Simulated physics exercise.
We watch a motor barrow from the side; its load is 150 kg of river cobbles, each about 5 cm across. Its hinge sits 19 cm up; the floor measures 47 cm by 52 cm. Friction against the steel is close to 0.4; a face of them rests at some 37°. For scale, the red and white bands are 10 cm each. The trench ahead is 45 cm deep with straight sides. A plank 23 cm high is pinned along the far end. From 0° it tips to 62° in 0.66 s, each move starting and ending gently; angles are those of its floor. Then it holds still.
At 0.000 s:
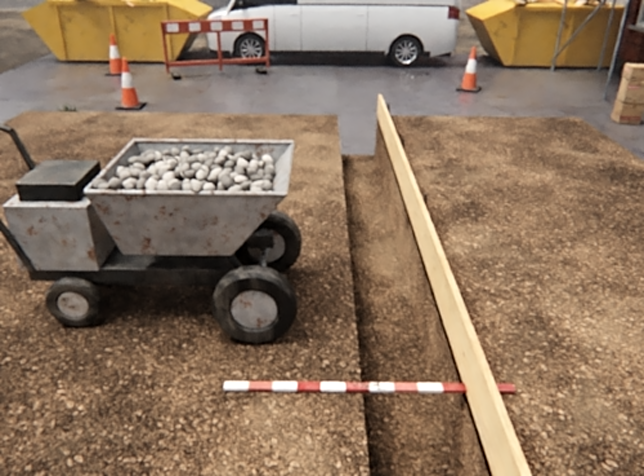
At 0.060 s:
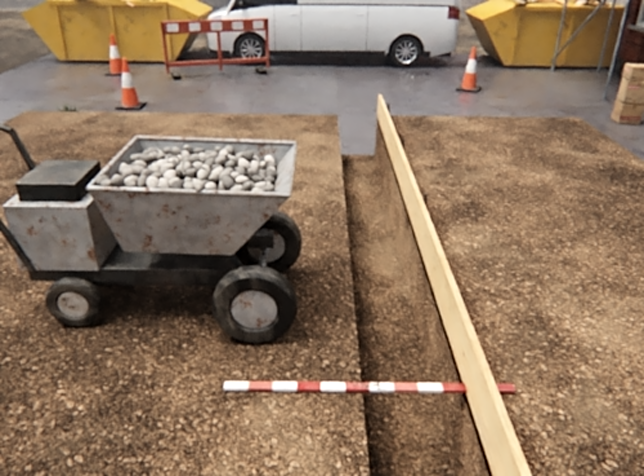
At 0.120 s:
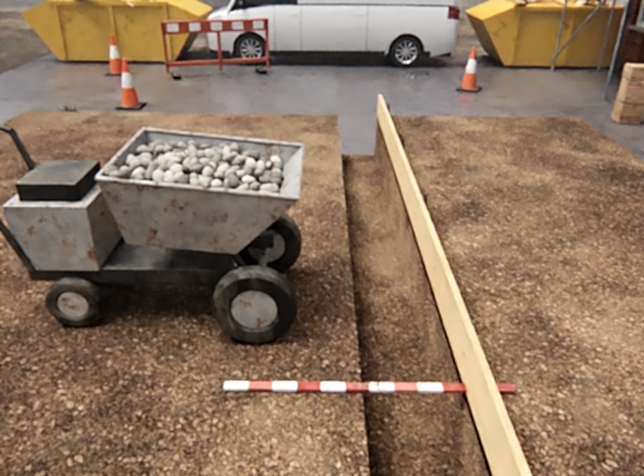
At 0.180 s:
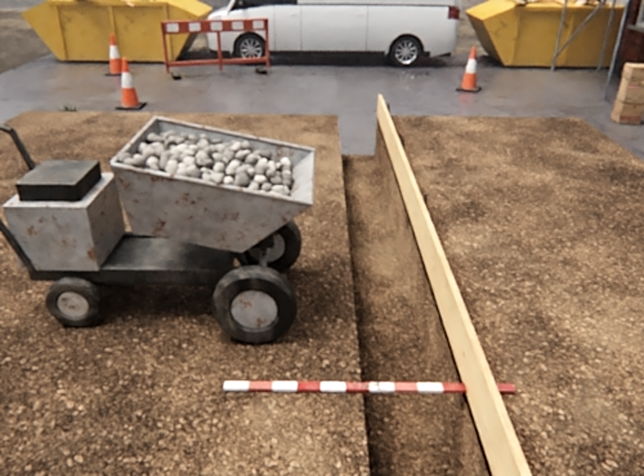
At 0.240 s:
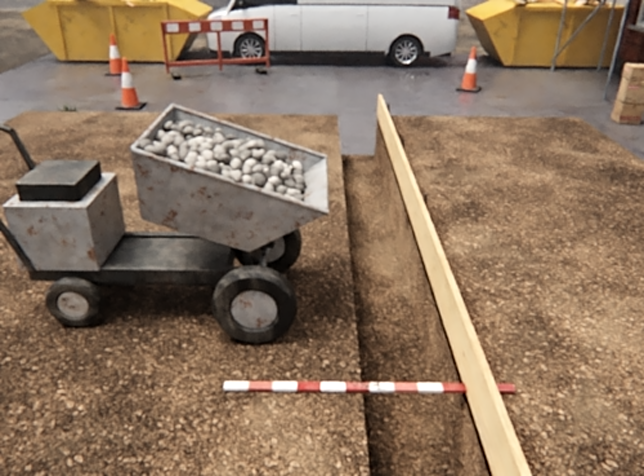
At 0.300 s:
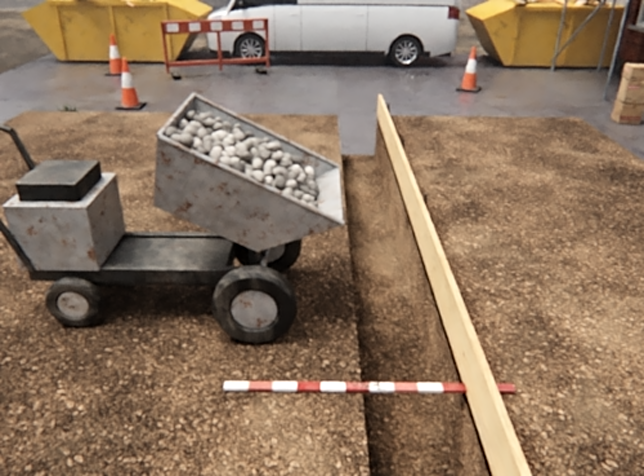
Skip of a grey motor barrow loaded with rounded stones tilting steadily towards the right beside a narrow trench and wooden plank.
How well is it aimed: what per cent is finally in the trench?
Roughly 78 per cent ends in the trench.
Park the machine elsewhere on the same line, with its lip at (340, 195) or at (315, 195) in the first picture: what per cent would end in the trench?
About 30 and 60 per cent.
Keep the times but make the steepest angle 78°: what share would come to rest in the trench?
In that case some 95 per cent.
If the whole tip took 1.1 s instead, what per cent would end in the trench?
Then about 85 per cent.
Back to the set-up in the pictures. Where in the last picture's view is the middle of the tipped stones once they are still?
Around (399, 363).
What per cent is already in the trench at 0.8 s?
Some 20 per cent.
After 0.5 s the floor is at 53°; 100 % in the skip; the foremost stones are at (358, 227).
After 0.8 s the floor is at 62°; 79 % in the skip, 21 % in the trench; the foremost stones are at (441, 283).
After 1.1 s the floor is at 62°; 42 % in the skip, 51 % in the trench, 8 % past the trench; the foremost stones are at (576, 323).
After 3.1 s the floor is at 62°; 14 % in the skip, 78 % in the trench, 8 % past the trench; the foremost stones are past the picture's edge.
